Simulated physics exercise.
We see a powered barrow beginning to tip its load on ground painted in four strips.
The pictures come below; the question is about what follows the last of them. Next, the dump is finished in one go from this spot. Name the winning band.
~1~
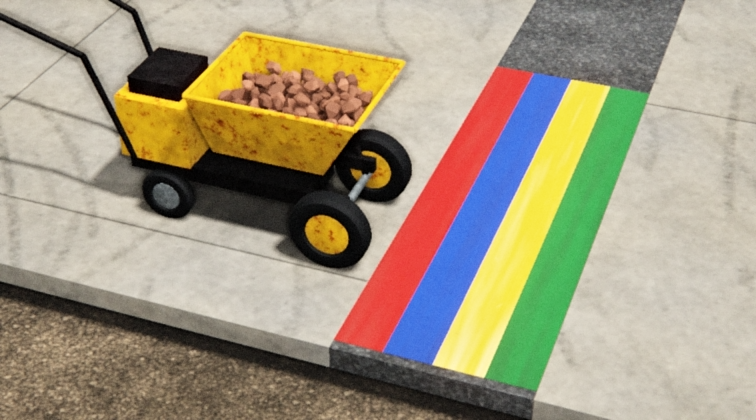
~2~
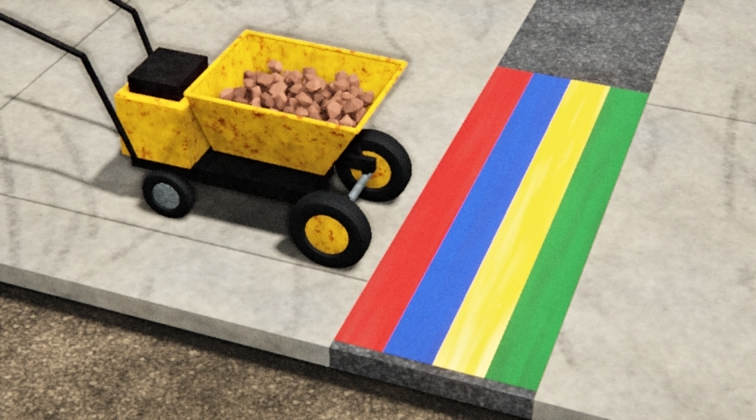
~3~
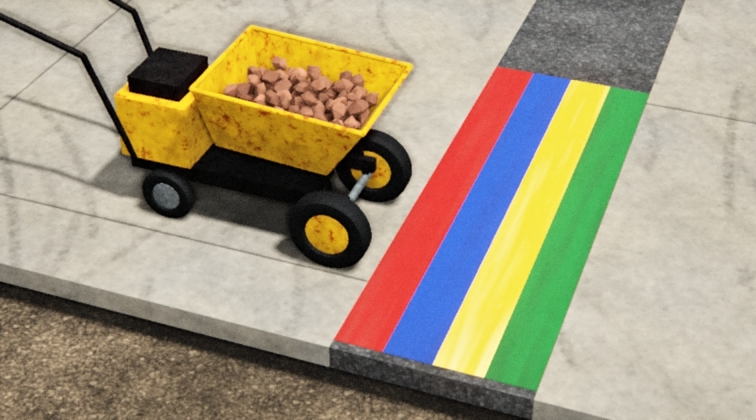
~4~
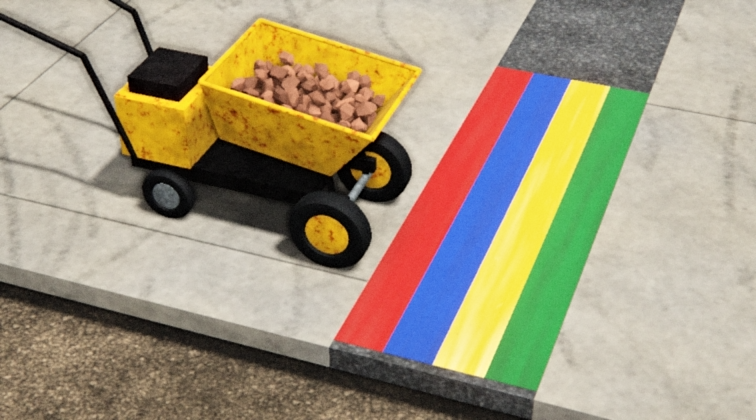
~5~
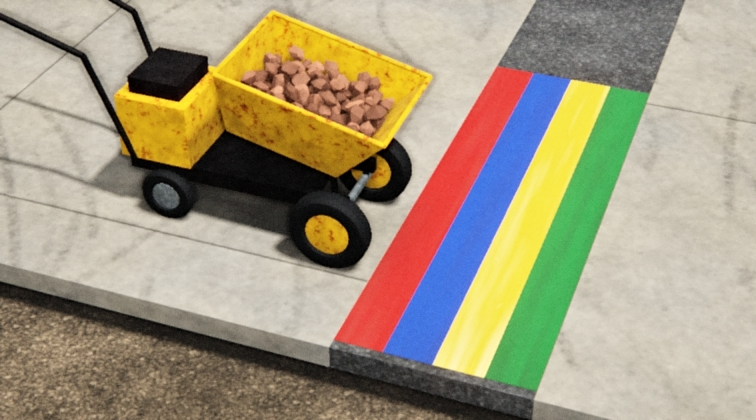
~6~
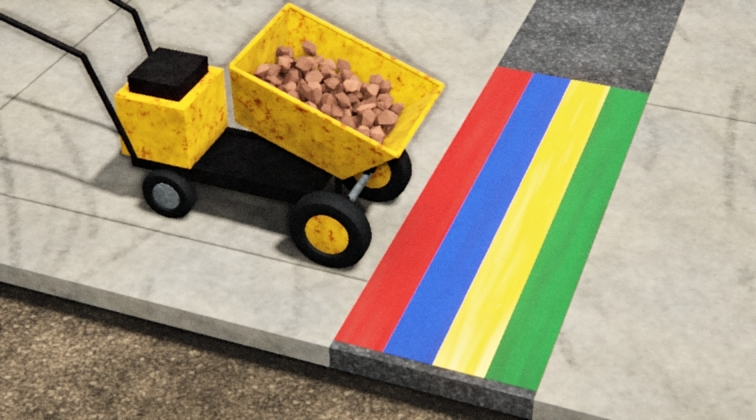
The yellow band.
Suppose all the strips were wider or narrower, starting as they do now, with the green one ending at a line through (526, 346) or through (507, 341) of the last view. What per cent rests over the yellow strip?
Roughly 30 per cent, and 20 per cent.
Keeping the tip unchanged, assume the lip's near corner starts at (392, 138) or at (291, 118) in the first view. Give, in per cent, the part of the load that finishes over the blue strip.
Roughly 0 per cent at the first spot and 30 per cent at the second.
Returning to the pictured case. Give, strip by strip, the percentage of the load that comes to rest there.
Red strip around 0, blue strip around 15, yellow strip around 40, green strip around 25.
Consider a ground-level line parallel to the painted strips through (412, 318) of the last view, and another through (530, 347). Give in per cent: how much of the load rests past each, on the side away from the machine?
In order: 80 per cent, then 20 per cent.
Soon after the last picture, skip tipped steeply; all in the skip.
A little later, skip tipped right over; nearly all in the skip; a stray few over the blue strip; a small part over the yellow strip; a stray few over the green strip.
Later still, skip tipped right over; about a third in the skip; a small part over the blue strip; about a third over the yellow strip; about a quarter over the green strip; a small part off the paint.
By the end, skip tipped right over; a small part in the skip; none over the red strip; about a quarter over the blue strip; about a third over the yellow strip; about a quarter over the green strip; a small part off the paint.
